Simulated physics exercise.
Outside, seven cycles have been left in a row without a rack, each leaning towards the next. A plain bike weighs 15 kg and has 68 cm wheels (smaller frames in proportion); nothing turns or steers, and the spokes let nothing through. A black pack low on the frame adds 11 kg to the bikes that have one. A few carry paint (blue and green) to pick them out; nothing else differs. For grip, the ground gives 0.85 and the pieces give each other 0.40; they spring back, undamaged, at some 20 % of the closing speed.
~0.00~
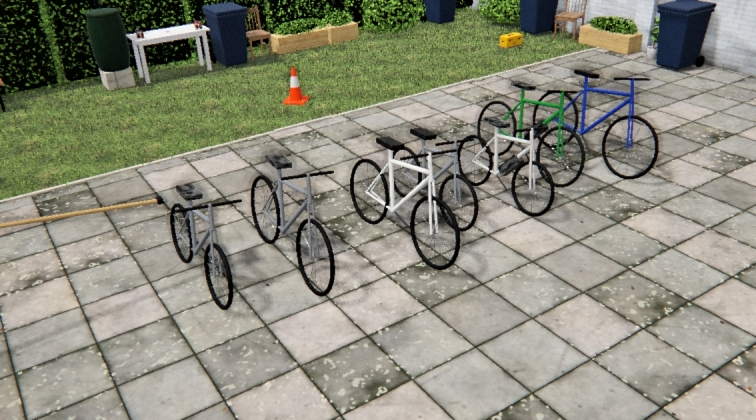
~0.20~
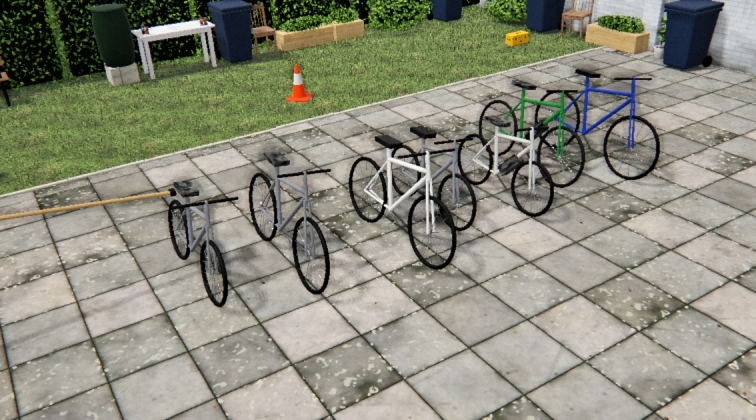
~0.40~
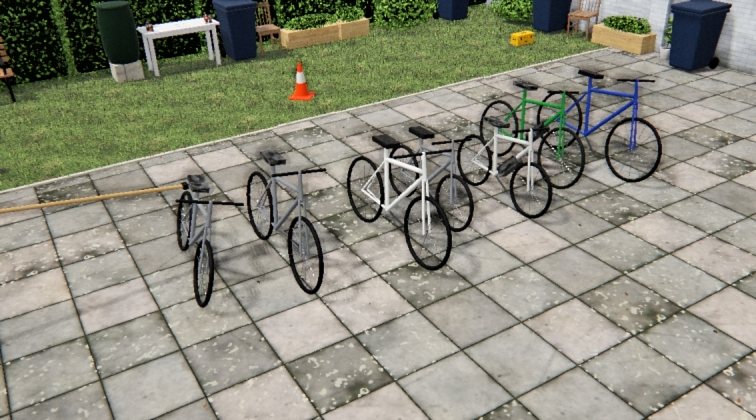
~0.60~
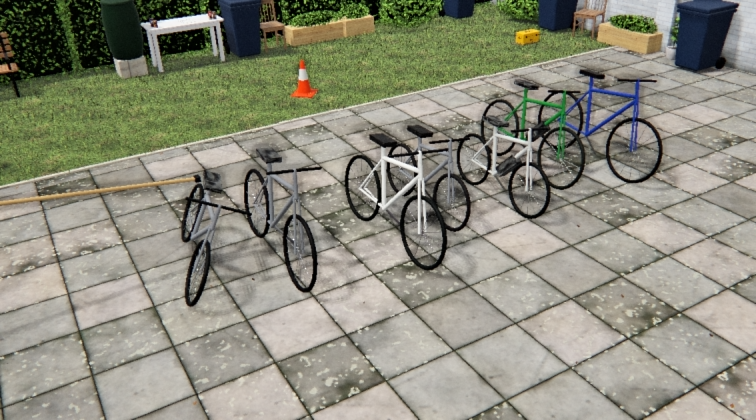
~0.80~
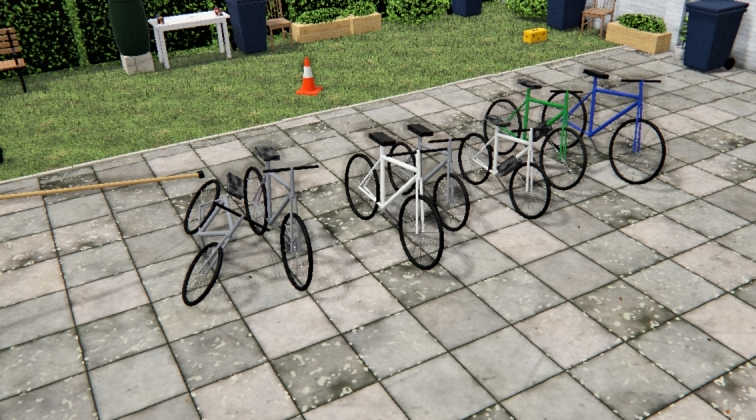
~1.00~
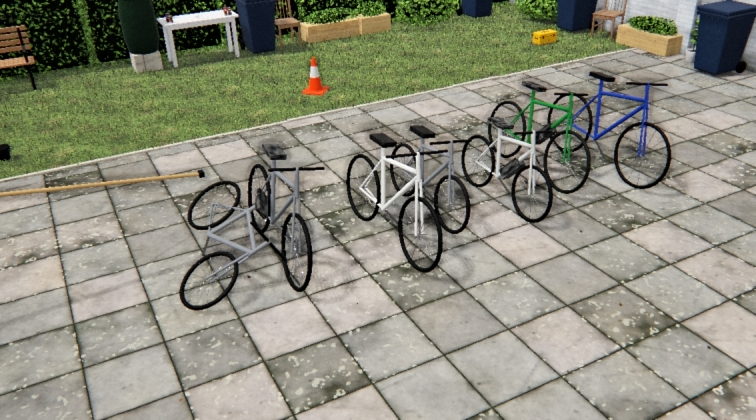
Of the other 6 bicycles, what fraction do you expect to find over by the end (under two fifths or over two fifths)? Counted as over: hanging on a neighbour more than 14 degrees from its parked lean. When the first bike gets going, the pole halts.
Over two fifths of them, I would say.
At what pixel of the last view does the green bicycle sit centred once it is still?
Its centre ends up near pixel (587, 132) in the last picture.
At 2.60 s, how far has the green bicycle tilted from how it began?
It sits at about 0 degrees.
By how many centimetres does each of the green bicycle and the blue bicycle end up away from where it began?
Displacement in cm - green: 90; blue: 70.
After 1.62 s, 1 of the 6 other bicycles over.
After 2.60 s, 2 of the 6 other bicycles over.
After 3.66 s, 5 of the 6 other bicycles over; green bicycle 37° from how it stood.
After 4.56 s, 6 of the 6 other bicycles over; blue bicycle 73° from how it stood; green bicycle 67° from how it stood.
In the end (5.3 s), 6 of the 6 other bicycles over; blue bicycle lying flat; green bicycle lying flat. That is 100 per cent. Not one is left standing. From the last view, middles, blue bicycle near (650, 134), green bicycle near (587, 132).
